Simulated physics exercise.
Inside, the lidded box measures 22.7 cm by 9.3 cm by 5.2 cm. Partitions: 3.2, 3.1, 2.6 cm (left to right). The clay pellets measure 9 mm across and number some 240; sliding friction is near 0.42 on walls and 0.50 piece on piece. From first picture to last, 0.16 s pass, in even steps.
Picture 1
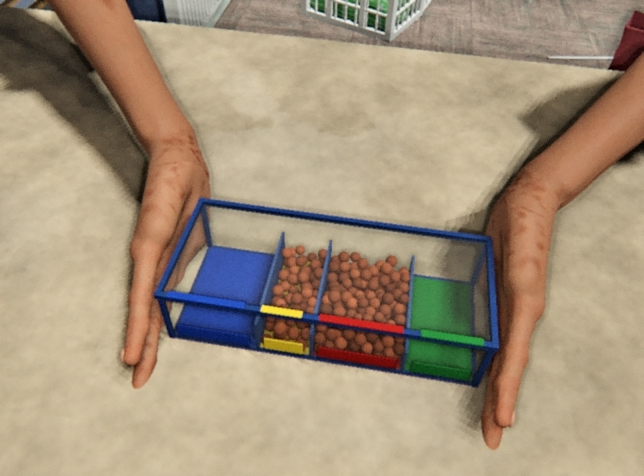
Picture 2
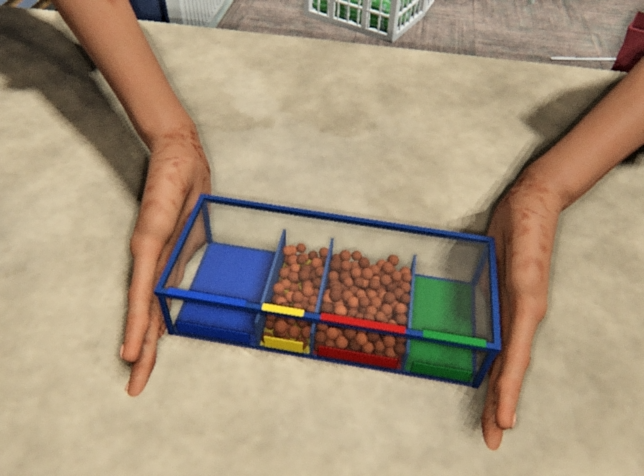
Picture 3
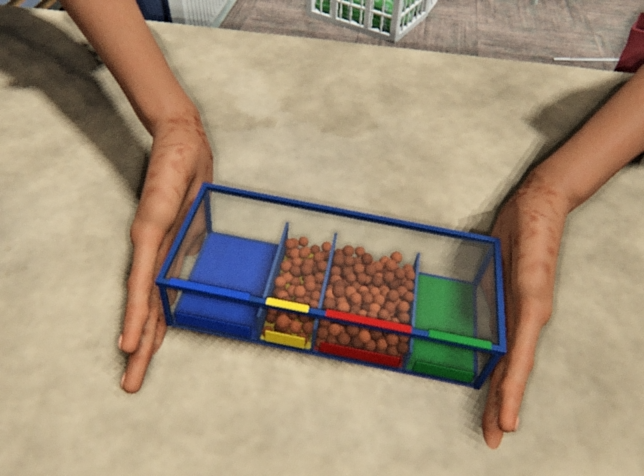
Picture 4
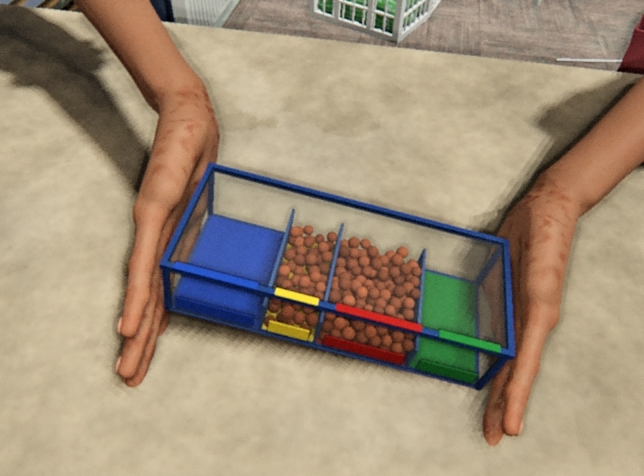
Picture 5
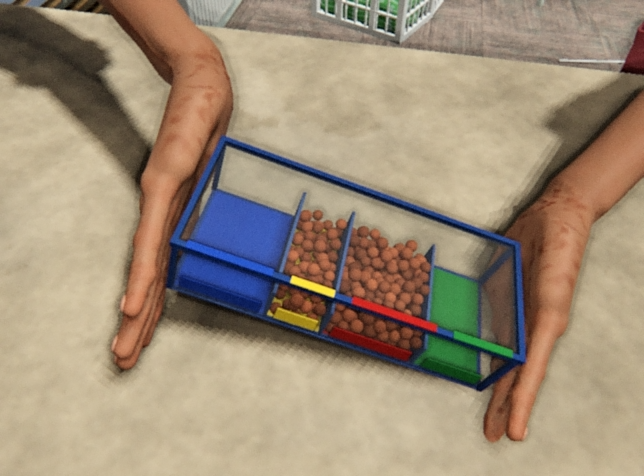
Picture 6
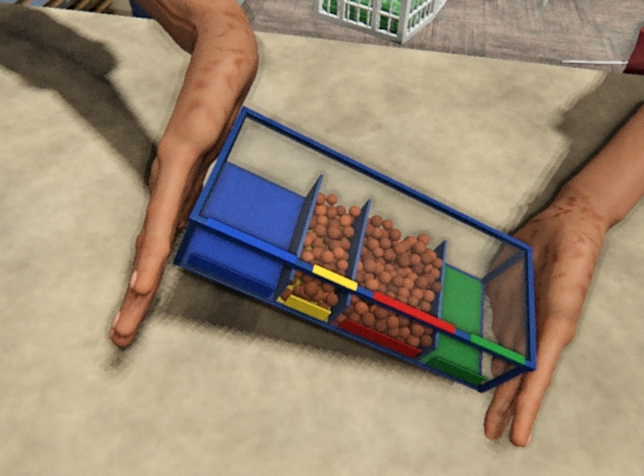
On a mottled beige surface seen from above at an angle, with grey flooring and a white lattice object beyond, two hands flank a clear, blue-edged box. Inside, a blue block sits at left, reddish-brown balls fill the middle sections marked yellow and red, and a green block sits at right. The left hand rises, tilting the box gradually down toward the right, while the balls barely shift and the view stays nearly still.
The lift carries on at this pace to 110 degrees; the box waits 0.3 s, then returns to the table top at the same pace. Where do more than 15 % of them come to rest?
Red: Yes, blue: No, green: Yes, yellow: No.
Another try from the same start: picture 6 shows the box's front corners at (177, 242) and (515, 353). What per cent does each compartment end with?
Red 25, blue 0, green 70, yellow 0.
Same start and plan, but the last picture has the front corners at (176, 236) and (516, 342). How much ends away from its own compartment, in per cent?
It would be near 85 per cent.
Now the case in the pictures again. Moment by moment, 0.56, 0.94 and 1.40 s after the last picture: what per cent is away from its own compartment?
In turn: 75, 80, 85.
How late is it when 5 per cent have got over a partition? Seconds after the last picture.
Near 0.30 s.
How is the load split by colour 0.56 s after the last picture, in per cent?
Red 50, blue 0, green 45, yellow 0.
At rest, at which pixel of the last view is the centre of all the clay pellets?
At about (430, 328).
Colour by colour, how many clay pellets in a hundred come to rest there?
Red 35; blue 0; green 65; yellow 0.
Then, 0.56 s after the last picture, tilt 110 degrees; red 50 %, green 45 %.
Then, 0.94 s after the last picture, tilt 64 degrees; red 45 %, green 55 %.
Then, 1.40 s after the last picture, tilt 0 degrees; red 35 %, green 65 %.
In the end, red 35 %, blue 0 %, green 65 %, yellow 0 %.
